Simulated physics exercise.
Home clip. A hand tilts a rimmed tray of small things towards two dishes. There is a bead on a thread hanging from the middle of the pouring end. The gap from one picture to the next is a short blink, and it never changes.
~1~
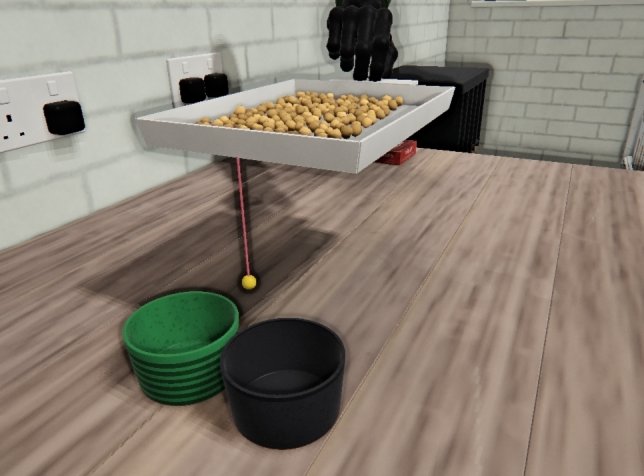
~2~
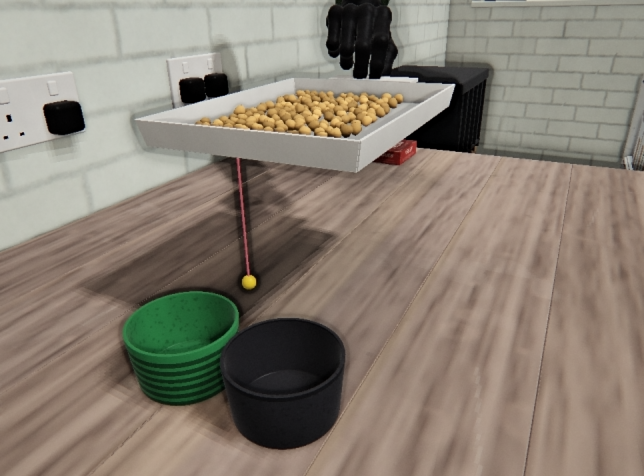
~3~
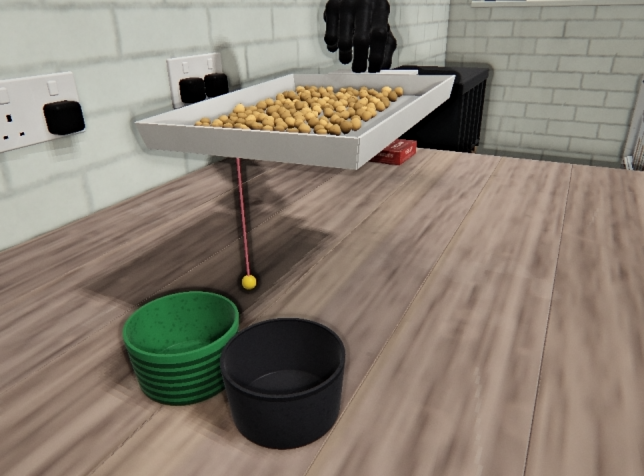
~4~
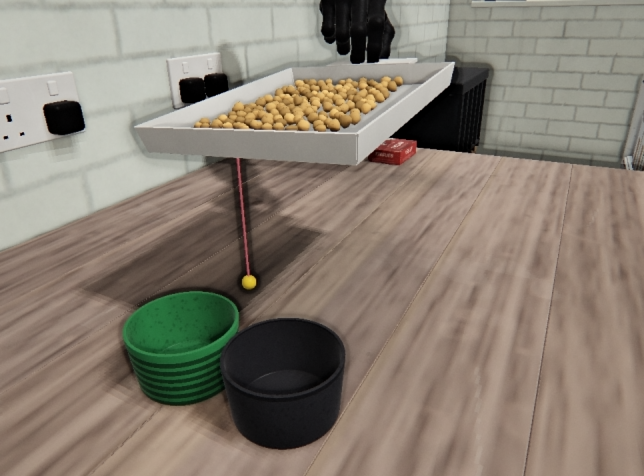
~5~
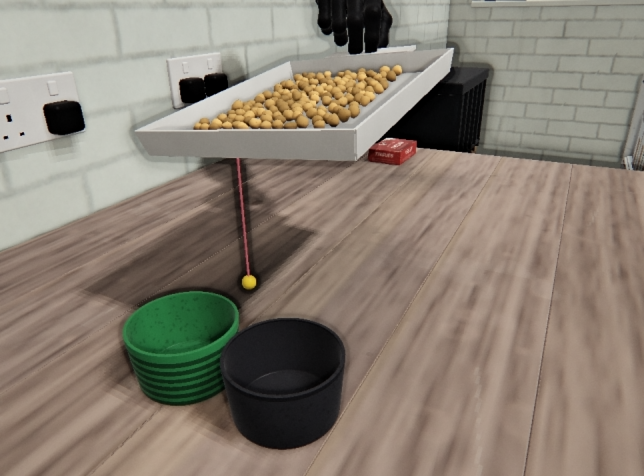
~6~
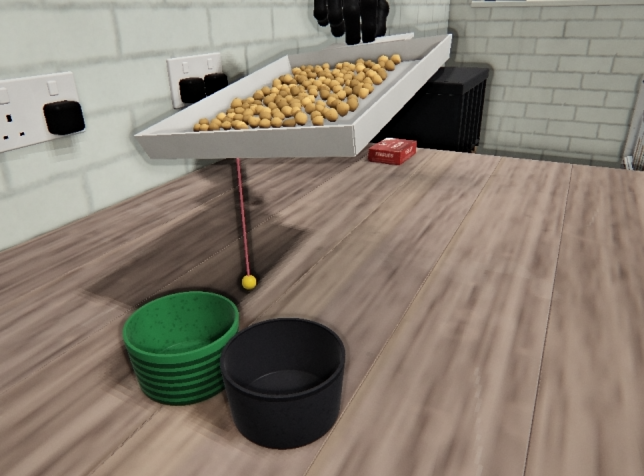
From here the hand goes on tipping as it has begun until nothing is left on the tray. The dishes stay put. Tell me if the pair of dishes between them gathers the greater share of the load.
They do not.
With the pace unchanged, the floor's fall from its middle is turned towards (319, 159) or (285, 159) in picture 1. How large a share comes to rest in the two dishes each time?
Respectively close to 40 and 70 in a hundred.
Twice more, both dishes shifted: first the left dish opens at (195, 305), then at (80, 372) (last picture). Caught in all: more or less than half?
Short of half and then Short of half.
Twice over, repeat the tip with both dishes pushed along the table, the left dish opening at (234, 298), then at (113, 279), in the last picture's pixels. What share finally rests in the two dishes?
The first try yields 10% and the second yields 50%.
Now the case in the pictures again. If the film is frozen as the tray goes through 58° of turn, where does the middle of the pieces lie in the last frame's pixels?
Roughly (220, 97).
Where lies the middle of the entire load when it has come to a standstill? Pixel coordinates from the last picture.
Once it all stops, the middle lies near (164, 327).
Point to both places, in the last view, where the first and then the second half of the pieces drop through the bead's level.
(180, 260) for the early half, (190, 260) for the late half.
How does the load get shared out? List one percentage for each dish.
10 % left, 0 % right.
Shortly afterwards, tray tipped steeply; the whole lot on the tray.
Next, tray tipped right over; all but a few on the tray; only a few outside both; only a few in the air.
Some moments later, tray tipped past a quarter turn; a little in the left dish; the bulk outside both.
In the end, tray tipped past a quarter turn; none at all in the right dish; a little in the left dish; the bulk outside both.
